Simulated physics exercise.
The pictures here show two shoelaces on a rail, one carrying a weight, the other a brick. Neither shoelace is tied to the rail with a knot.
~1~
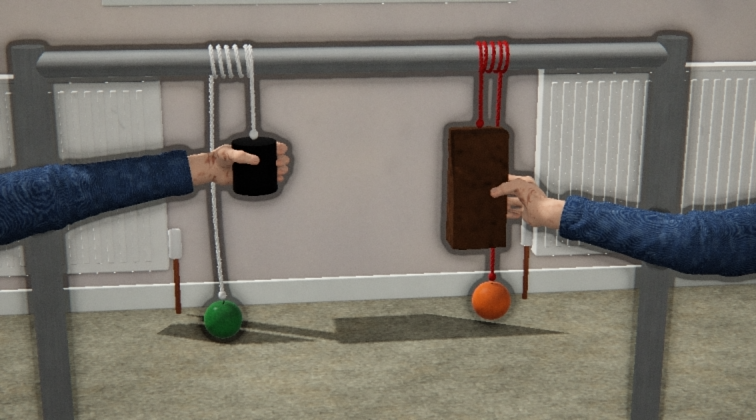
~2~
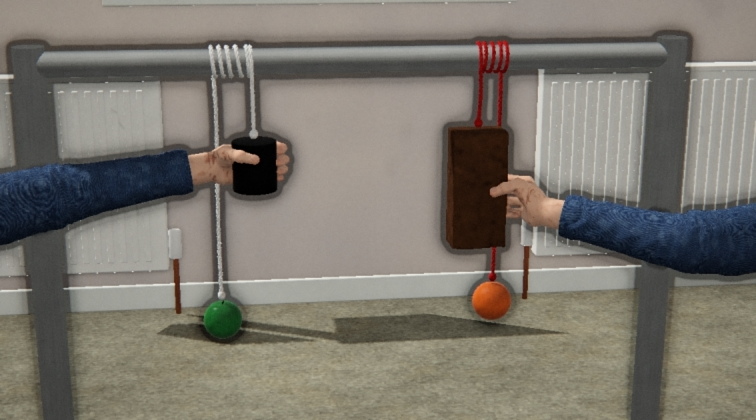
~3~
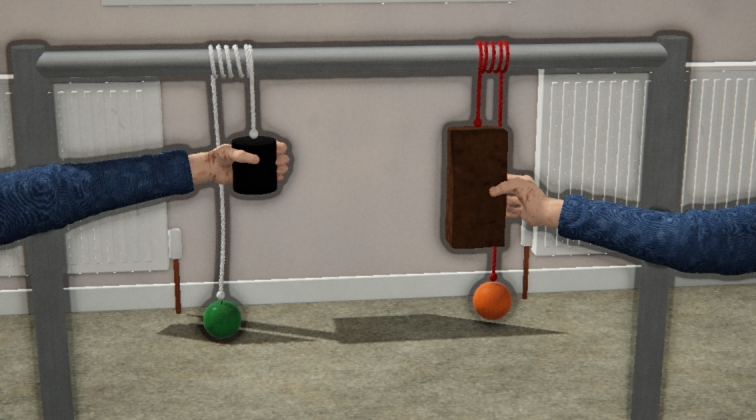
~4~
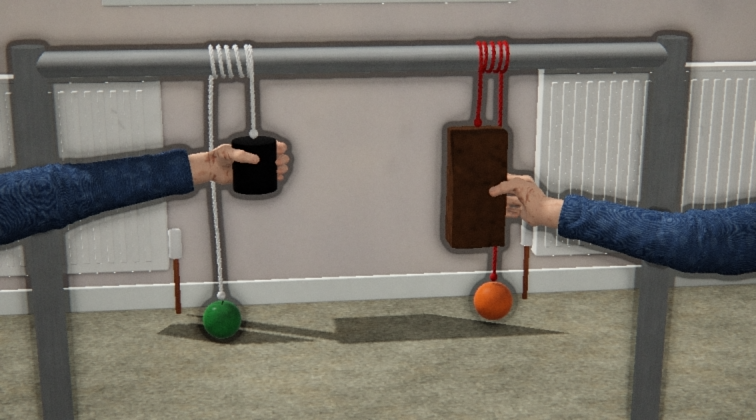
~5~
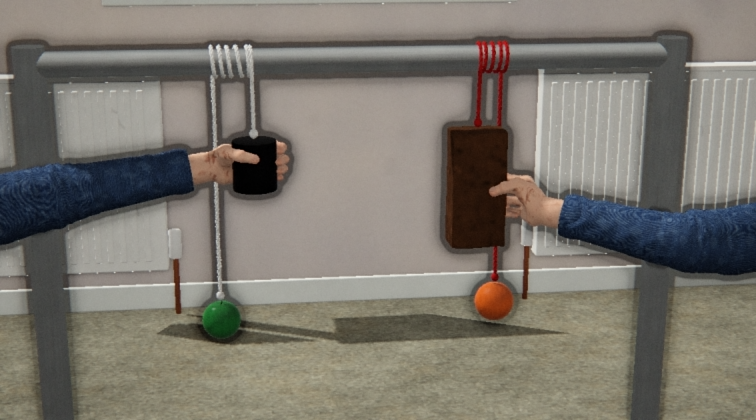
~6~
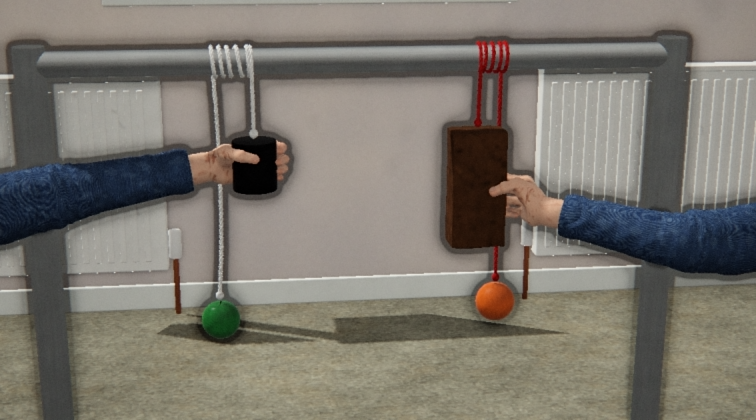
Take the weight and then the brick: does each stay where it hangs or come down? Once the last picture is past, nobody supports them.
As it happens, the weight stays where it hangs, the brick stays where it hangs.
Then, 0.36 s later than the last view, weight in the air near (253, 126); brick in the air near (478, 187).
Then, 0.76 s later than the last view, weight in the air near (253, 146); brick in the air near (480, 187).
Finally, weight in the air near (249, 150); brick in the air near (480, 187). The weight keeps its height and the brick stays hanging.
